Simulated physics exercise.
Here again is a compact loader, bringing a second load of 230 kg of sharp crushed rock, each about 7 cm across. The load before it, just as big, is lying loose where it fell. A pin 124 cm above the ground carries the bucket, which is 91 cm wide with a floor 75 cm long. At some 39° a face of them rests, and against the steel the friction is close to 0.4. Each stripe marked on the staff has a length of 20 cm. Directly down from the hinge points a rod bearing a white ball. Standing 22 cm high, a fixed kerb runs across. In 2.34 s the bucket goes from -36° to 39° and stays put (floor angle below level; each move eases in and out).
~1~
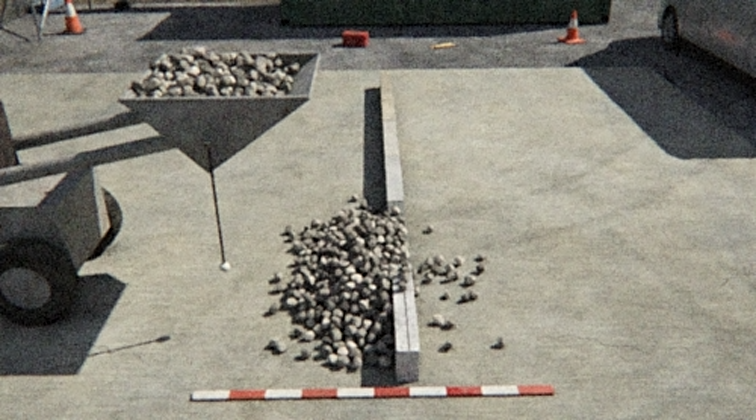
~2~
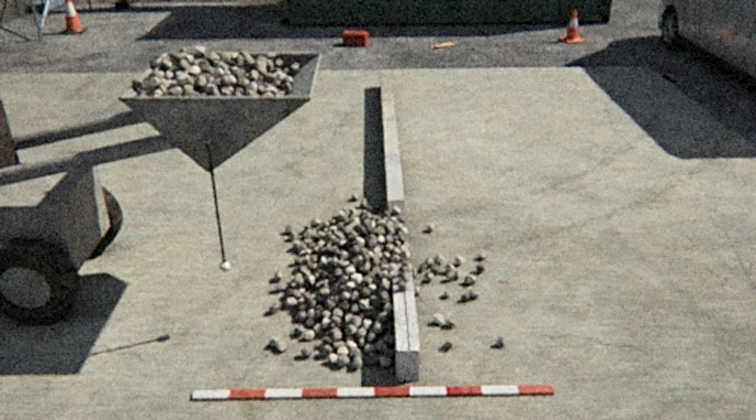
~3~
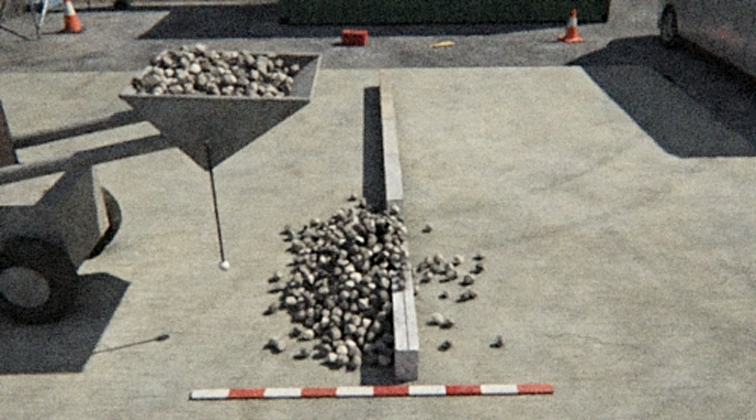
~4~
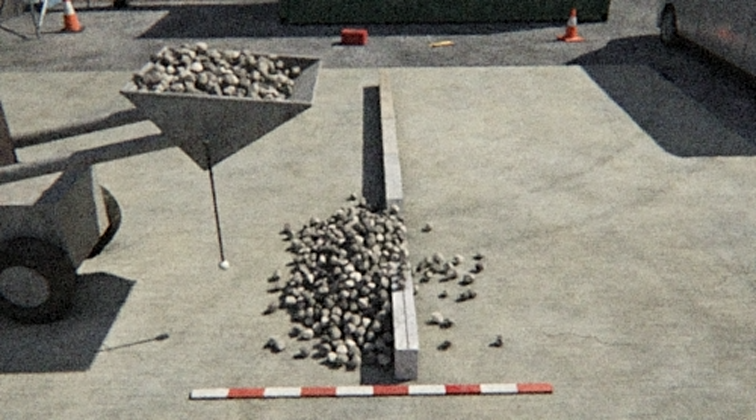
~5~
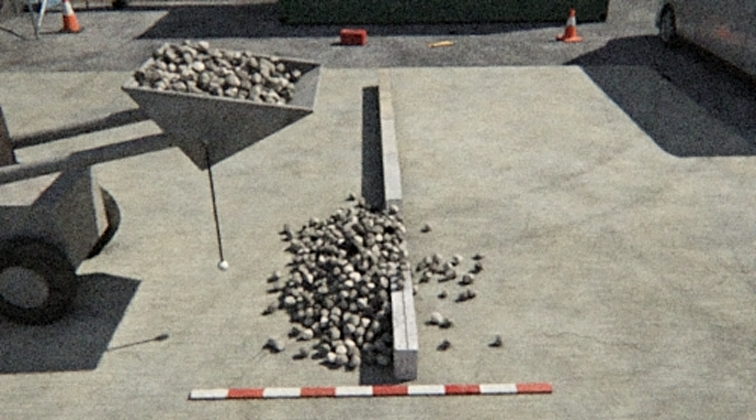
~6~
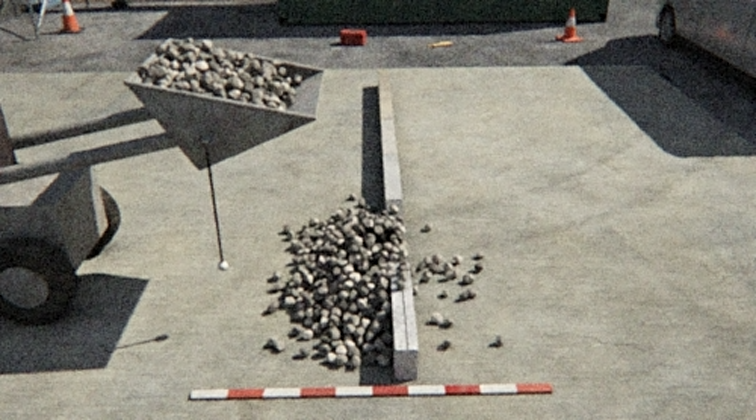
The video shows a loader at left holding a bucket of stones above a paved yard, beside a stone pile lying against a low kerb; the bucket slowly rotates slightly, its right edge lowering, while the pile stays still.
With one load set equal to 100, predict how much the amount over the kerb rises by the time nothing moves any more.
It rises by roughly 1 percent.
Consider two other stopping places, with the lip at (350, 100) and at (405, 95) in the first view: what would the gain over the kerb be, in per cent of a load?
30 % and 95 %.
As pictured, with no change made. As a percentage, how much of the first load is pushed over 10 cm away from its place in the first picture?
0 %.
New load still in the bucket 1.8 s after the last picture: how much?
Still inside: Some 20 %.
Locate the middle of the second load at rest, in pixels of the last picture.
They come to rest centred about (333, 256).
Then, 1.2 s after the last picture the floor is at 27°; in per cent of one load, 95 in the bucket, 101 on this side of the kerb, 4 over the kerb; the foremost stones are at (472, 281).
Then, 1.8 s after the last picture the floor is at 39°; in per cent of one load, 21 in the bucket, 175 on this side of the kerb, 4 over the kerb; the foremost stones are at (472, 281).
Then, 2.2 s after the last picture the floor is at 39°; in per cent of one load, 0 in the bucket, 195 on this side of the kerb, 4 over the kerb; the foremost stones are at (472, 281).
Then, 4.6 s after the last picture the floor is at 39°; in per cent of one load, 0 in the bucket, 195 on this side of the kerb, 5 over the kerb; the foremost stones are at (476, 283). Net gain over the kerb, 1.
